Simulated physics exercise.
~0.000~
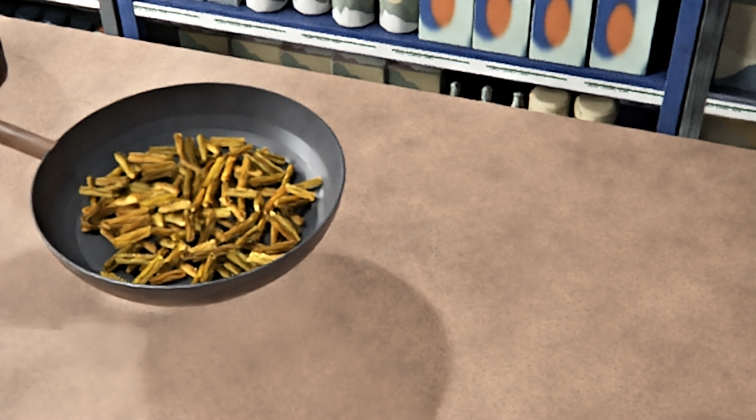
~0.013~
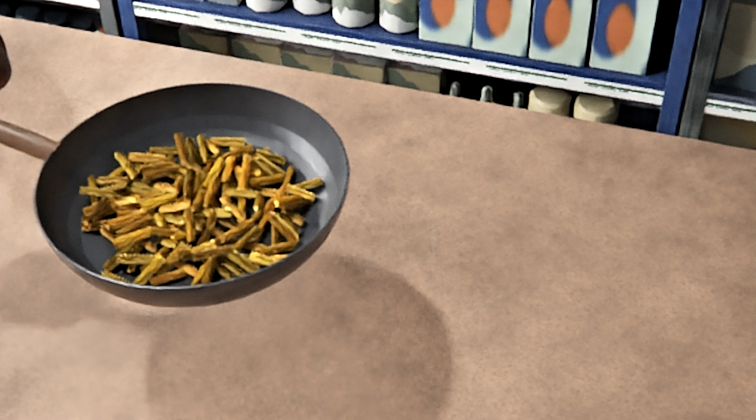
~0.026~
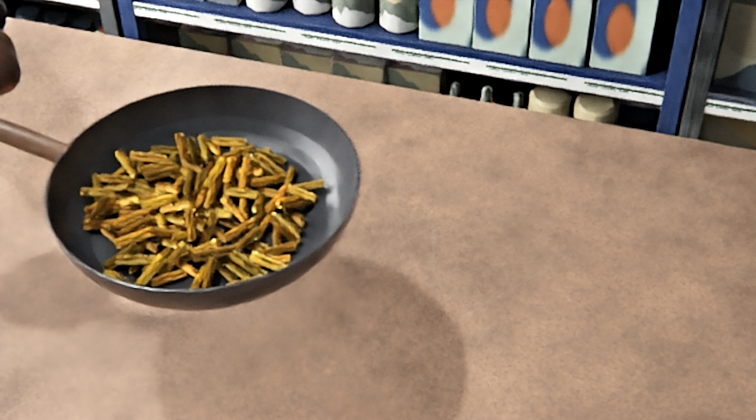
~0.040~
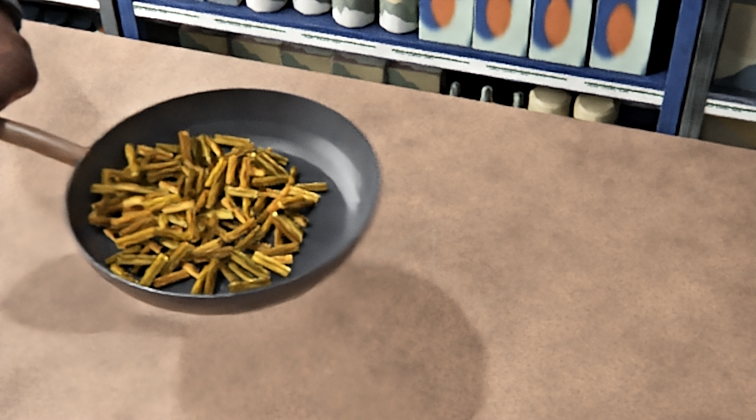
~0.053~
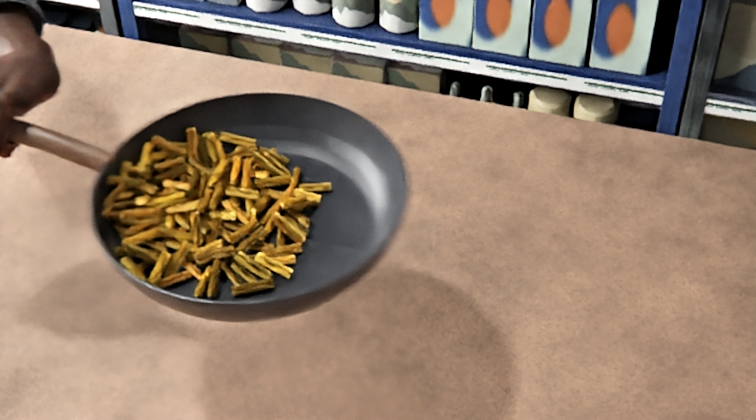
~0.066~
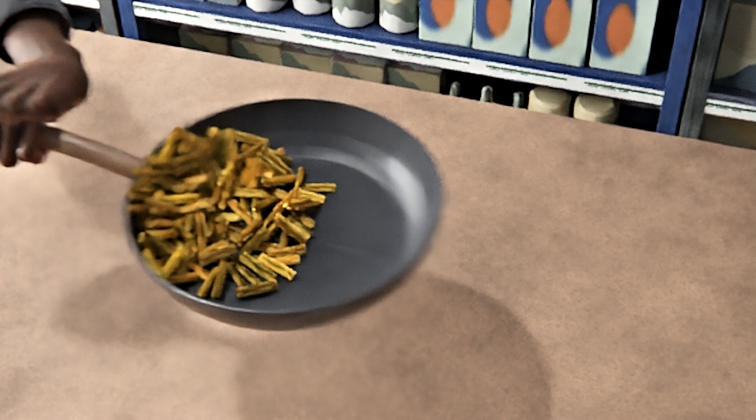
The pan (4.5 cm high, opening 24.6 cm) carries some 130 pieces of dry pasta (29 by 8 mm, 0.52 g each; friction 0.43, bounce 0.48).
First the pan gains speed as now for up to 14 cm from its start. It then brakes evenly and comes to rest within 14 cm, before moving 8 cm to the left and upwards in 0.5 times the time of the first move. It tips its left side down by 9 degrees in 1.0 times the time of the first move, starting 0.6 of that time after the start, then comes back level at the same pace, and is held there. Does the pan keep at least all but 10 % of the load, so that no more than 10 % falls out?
No: The losses outstrip a tenth.
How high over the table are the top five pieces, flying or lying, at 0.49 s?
Height: Roughly 27 centimetres.
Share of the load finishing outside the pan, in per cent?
Some 60 per cent of it.
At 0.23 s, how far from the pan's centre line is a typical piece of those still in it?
It works out to about 10.5 centimetres.
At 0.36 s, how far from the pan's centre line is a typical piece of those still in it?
It comes out at around 4.5 cm.
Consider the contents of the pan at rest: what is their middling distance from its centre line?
Median distance from the axis: Roughly 7.5 cm.
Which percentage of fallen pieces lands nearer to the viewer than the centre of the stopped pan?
40 %.
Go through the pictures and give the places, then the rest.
The first picture shows pan at (209, 289); tilt 0 degrees; moved 0.0 cm; leading edge at (336, 204); top of the load at (182, 150).
The second picture shows pan at (212, 290); tilt 0 degrees; moved 0.3 cm; leading edge at (340, 205); top of the load at (182, 150).
The third picture shows pan at (222, 293); tilt 0 degrees; moved 1.3 cm; leading edge at (352, 207); top of the load at (183, 150).
The fourth picture shows pan at (241, 299); tilt 0 degrees; moved 3.0 cm; leading edge at (373, 212); top of the load at (172, 149).
The fifth picture shows pan at (265, 307); tilt 0 degrees; moved 5.2 cm; leading edge at (401, 218); top of the load at (212, 147).
The sixth picture shows pan at (296, 316); tilt 0 degrees; moved 8.1 cm; leading edge at (438, 225); top of the load at (232, 144). Its speed is now 2.48 m/s.
After 0.23 s, tilt 9 degrees; pan 55 %, in the air 45 %; middle of all pieces near (658, 233).
After 0.36 s, tilt 1 degrees; pan 25 %, in the air 70 %.
Then, at 0.49 s, tilt 0 degrees; pan 40 %, fallen right of where it stops 40 %, in the air 20 %; middle of all pieces near (383, 213).
After 0.60 s, tilt 0 degrees; fallen left of where it stops 10 %, pan 40 %, fallen right of where it stops 45 %, in the air 10 %; middle of all pieces near (345, 240).
In the end, at 2.5 s, fallen left of where it stops 15 %, pan 40 %, fallen right of where it stops 45 %.
